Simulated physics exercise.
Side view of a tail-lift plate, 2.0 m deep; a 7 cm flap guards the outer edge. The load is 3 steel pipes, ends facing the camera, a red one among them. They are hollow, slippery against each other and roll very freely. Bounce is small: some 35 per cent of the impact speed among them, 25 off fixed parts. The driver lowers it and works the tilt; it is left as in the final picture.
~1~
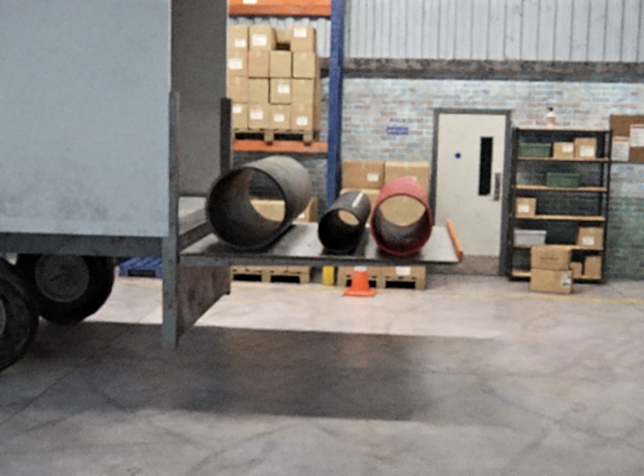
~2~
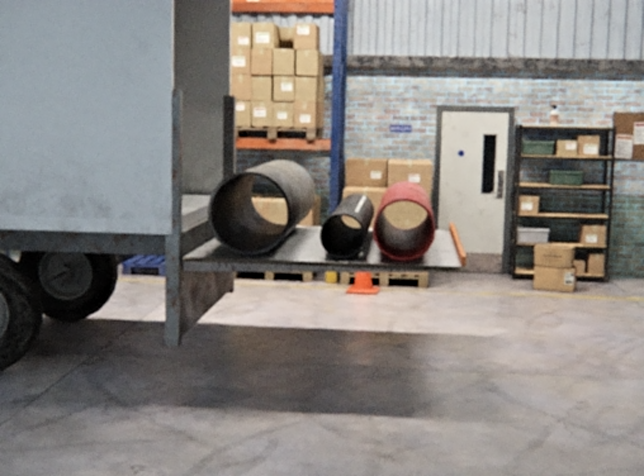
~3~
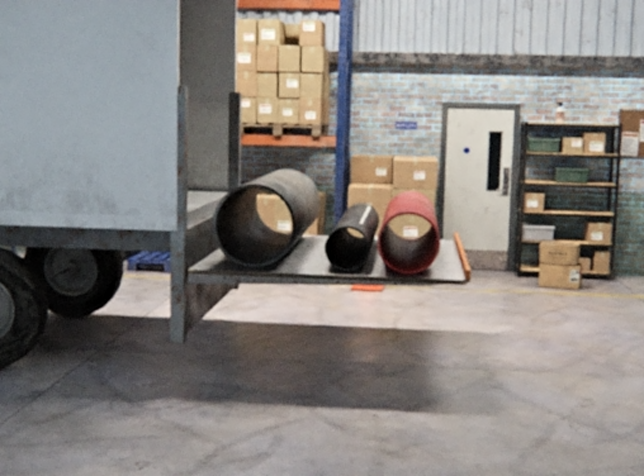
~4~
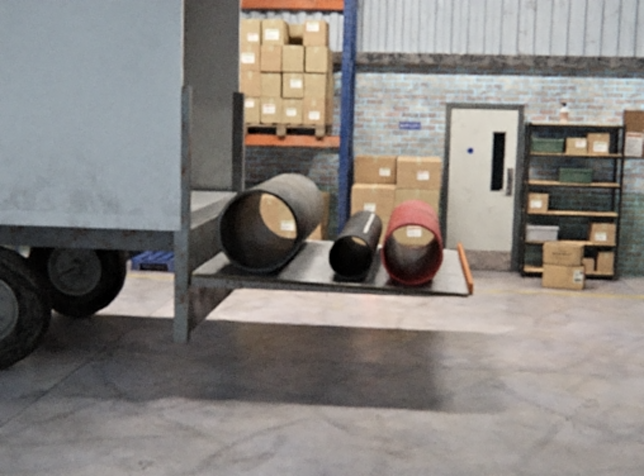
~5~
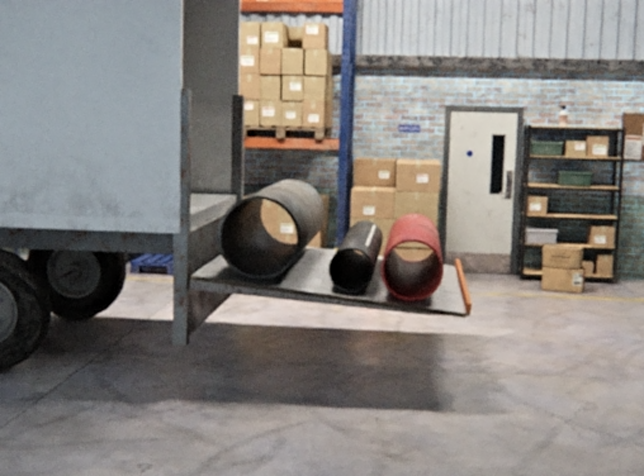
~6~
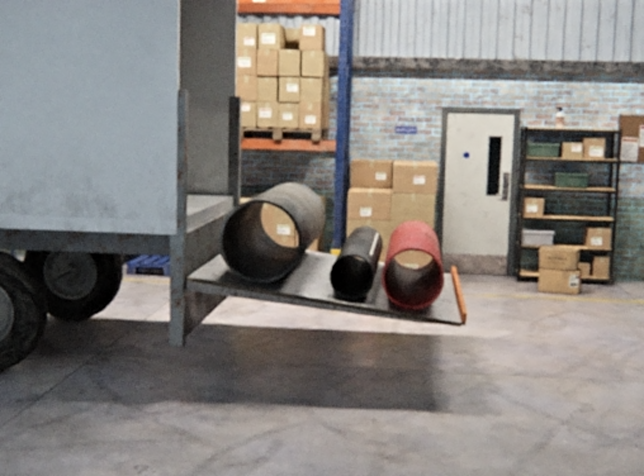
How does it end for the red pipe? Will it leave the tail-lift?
The red one is held back.
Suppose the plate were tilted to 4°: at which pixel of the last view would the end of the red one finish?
Near (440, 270).
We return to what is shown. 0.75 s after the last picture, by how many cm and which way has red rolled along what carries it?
Red 25 right.
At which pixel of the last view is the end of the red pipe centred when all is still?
Near (443, 283).
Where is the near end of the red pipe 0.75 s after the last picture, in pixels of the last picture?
Around (447, 280).
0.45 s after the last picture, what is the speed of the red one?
Roughly 0.5 m/s.
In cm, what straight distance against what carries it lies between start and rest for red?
About: Red 25.
Then, 0.5 s after the last picture, red is on the plate, 20 cm from the stop, rolling right; 0 over the stop so far.
Then, 0.8 s after the last picture, red is on the plate, 15 cm from the stop; 0 over the stop so far.
At rest (1.2 s after the last picture), red is on the plate, 15 cm from the stop; 0 over the stop so far.
